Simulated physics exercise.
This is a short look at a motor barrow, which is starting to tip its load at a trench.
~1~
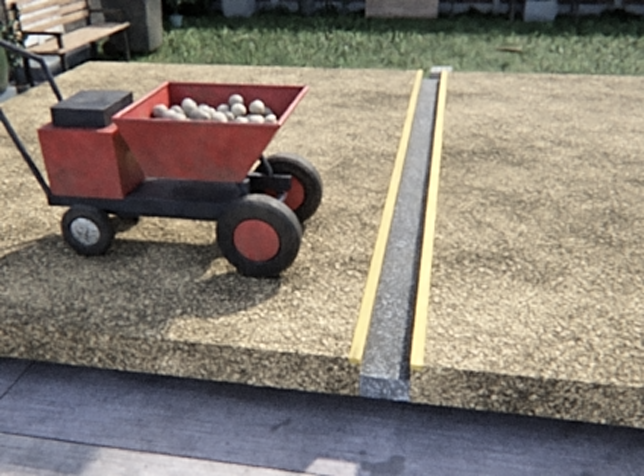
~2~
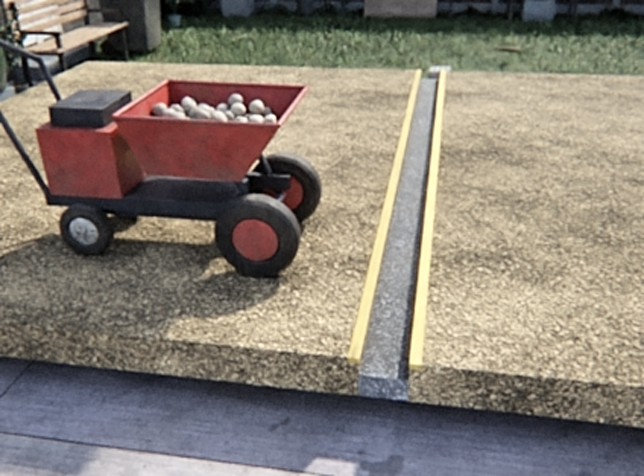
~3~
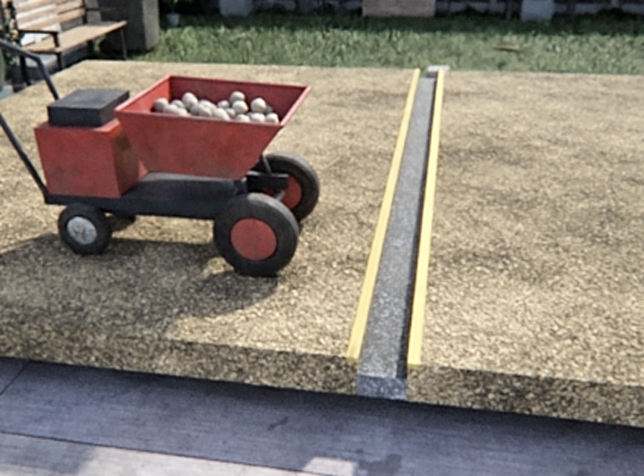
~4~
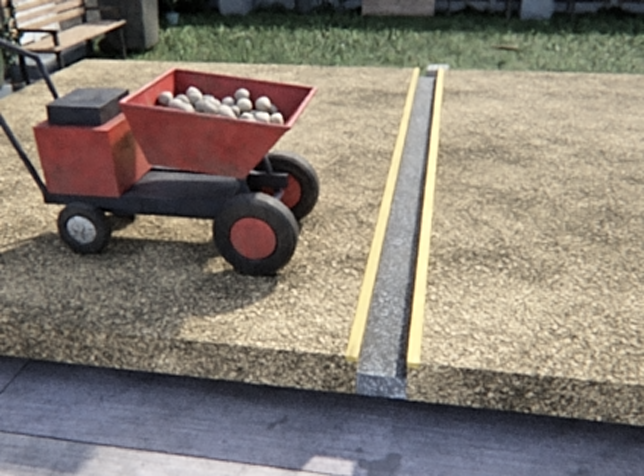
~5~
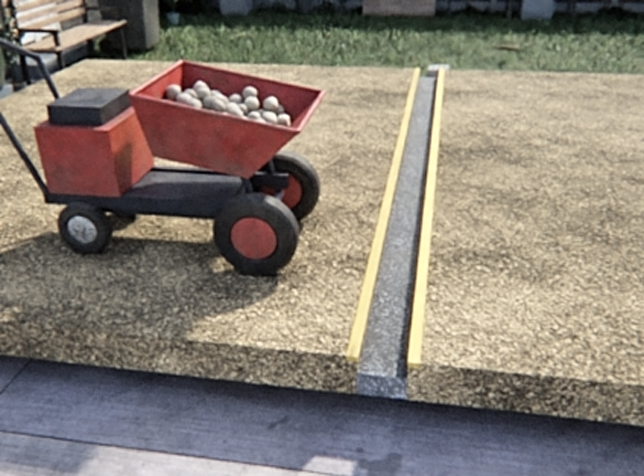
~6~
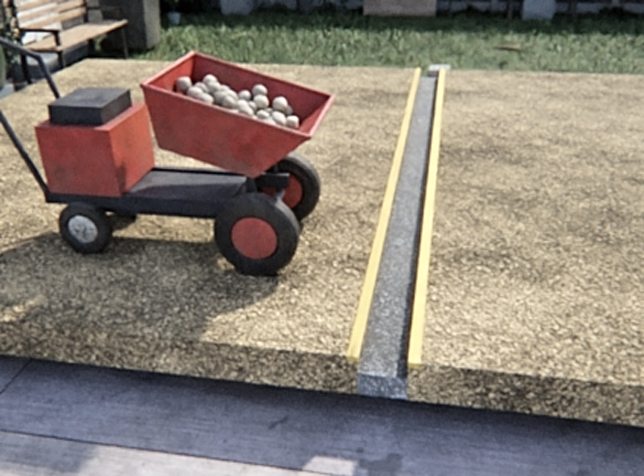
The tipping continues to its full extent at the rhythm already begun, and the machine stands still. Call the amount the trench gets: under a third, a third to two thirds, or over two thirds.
Amount in the trench: A third to two thirds.
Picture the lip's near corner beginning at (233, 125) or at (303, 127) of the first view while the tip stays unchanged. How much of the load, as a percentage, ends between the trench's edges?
Roughly 50 per cent first, then roughly 20 per cent.
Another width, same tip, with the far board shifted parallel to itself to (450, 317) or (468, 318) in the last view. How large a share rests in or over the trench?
Roughly 80 percent first and 90 percent second.
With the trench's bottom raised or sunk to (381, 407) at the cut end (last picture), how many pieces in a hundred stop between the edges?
About 60 per cent.
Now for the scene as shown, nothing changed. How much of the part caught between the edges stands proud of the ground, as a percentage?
Close to 50 percent.
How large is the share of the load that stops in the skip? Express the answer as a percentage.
About 0 per cent.
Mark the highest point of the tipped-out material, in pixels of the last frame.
The peak rests near (407, 238).
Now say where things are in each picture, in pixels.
The first frame shows lip of the skip at (278, 126), level; top of the load at (218, 121), river pebbles; first edge of the trench at (365, 311); far edge at (421, 316), the trench under half as wide as the skip, and shallow for its width.
The second frame shows lip of the skip at (278, 126), level; top of the load at (203, 117).
The third frame shows lip of the skip at (281, 127), tipped barely; top of the load at (205, 114).
The fourth frame shows lip of the skip at (288, 129), tipped a little; top of the load at (202, 109).
The fifth frame shows lip of the skip at (298, 132), tipped a little; top of the load at (199, 110).
The sixth frame shows lip of the skip at (309, 138), tipped clearly; top of the load at (208, 104); first edge of the trench at (363, 309); far edge at (419, 314).
Soon, skip tipped steeply; all in the skip.
A while on, skip tipped right over; most in the skip; a small part in or heaped over the trench; a small part beyond it; a stray few falling.
Towards the end, skip tipped right over; a small part in the skip; about half in or heaped over the trench; about a third beyond it.
Finally, skip tipped right over; a stray few in the skip; about half in or heaped over the trench; about a third beyond it.
